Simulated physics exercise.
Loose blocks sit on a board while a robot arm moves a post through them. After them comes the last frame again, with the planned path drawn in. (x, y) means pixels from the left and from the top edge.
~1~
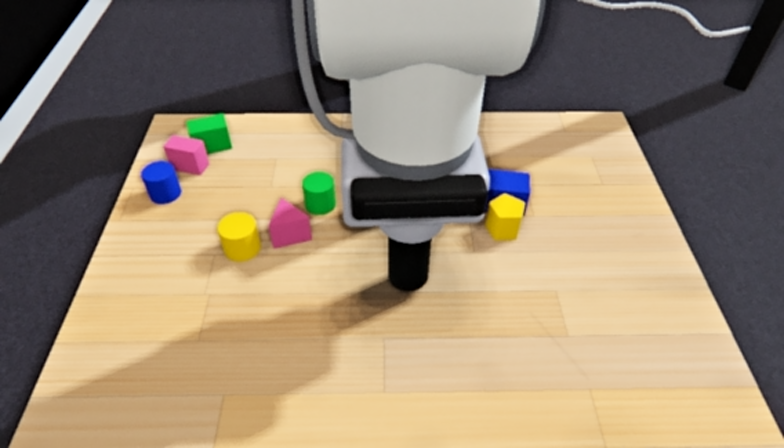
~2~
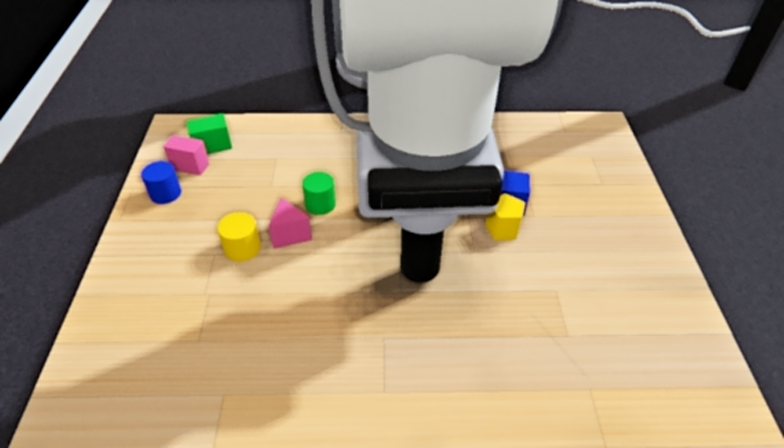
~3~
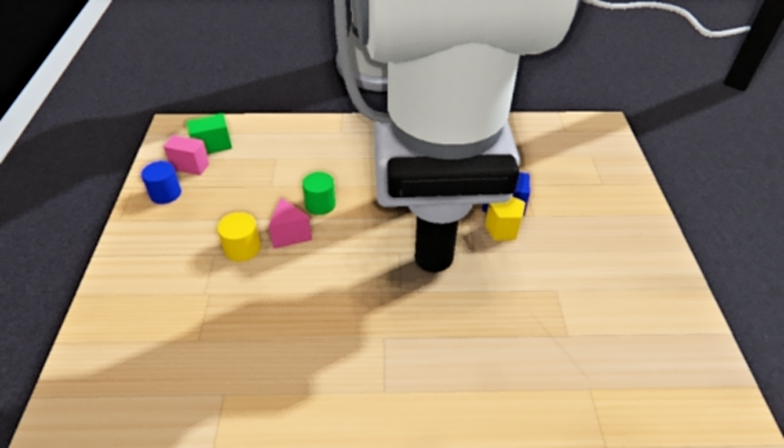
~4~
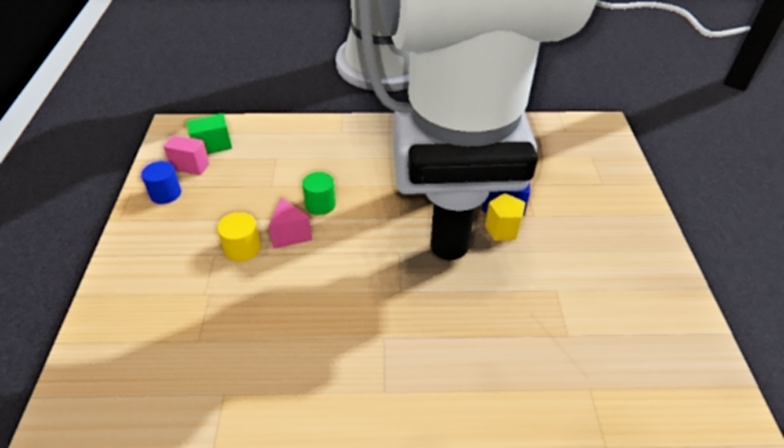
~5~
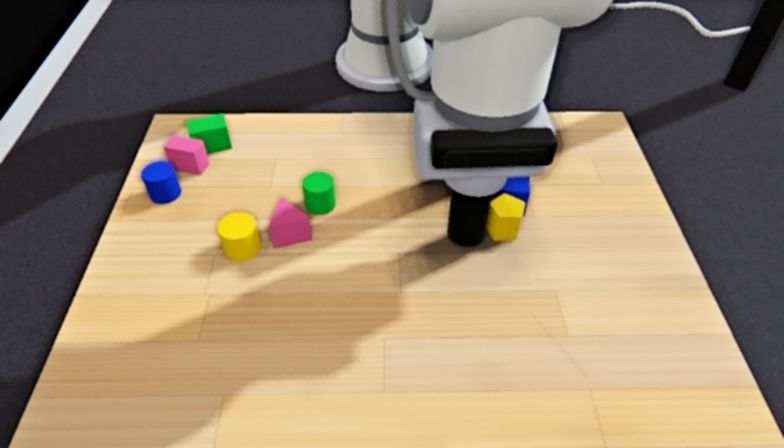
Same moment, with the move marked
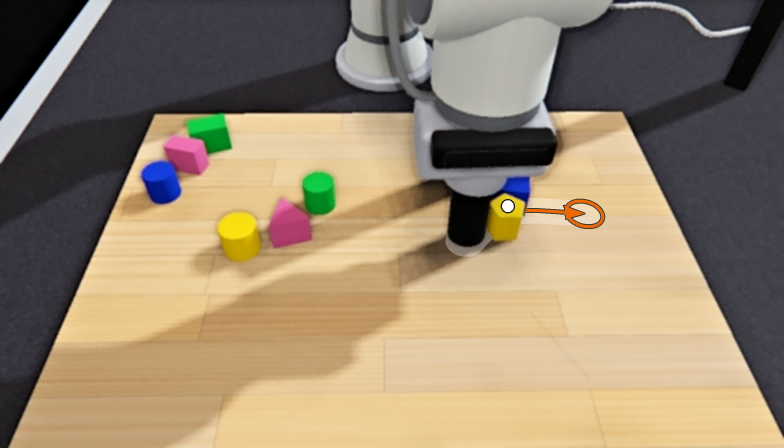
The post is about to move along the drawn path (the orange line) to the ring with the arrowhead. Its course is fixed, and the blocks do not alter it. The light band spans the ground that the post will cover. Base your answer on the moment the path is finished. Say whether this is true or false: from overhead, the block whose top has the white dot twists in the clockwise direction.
True - the claim holds.
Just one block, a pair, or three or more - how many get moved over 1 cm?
In total, two blocks get moved by over 1 cm.
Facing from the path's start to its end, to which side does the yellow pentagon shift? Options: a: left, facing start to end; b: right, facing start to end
That would be b.
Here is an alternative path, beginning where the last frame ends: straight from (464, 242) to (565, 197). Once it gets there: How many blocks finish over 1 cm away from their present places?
2.
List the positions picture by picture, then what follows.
In the first frame, post tip (408, 276); block tops, yellow pentagon (508, 206); blue oblong (508, 180).
In the second frame, post (420, 268); blocks unchanged.
In the third frame, post (434, 258); blocks unchanged.
In the fourth frame, post (449, 246); blocks unchanged.
In the fifth frame, post (466, 233); yellow pentagon (508, 206); blue oblong (508, 180).
Path on the board, from (464, 242) over (494, 218) and (537, 211) to (584, 214); the dot is on the yellow pentagon.
On the path given first. One third of the way, post (496, 208); yellow pentagon (535, 199), turned 45° clockwise; blue oblong (514, 174).
Two thirds of the way, post (540, 201); yellow pentagon (580, 199), turned 75° clockwise; blue oblong (527, 165).
At the end, post (588, 205); yellow pentagon (623, 210), turned 125° clockwise; blue oblong (527, 165).
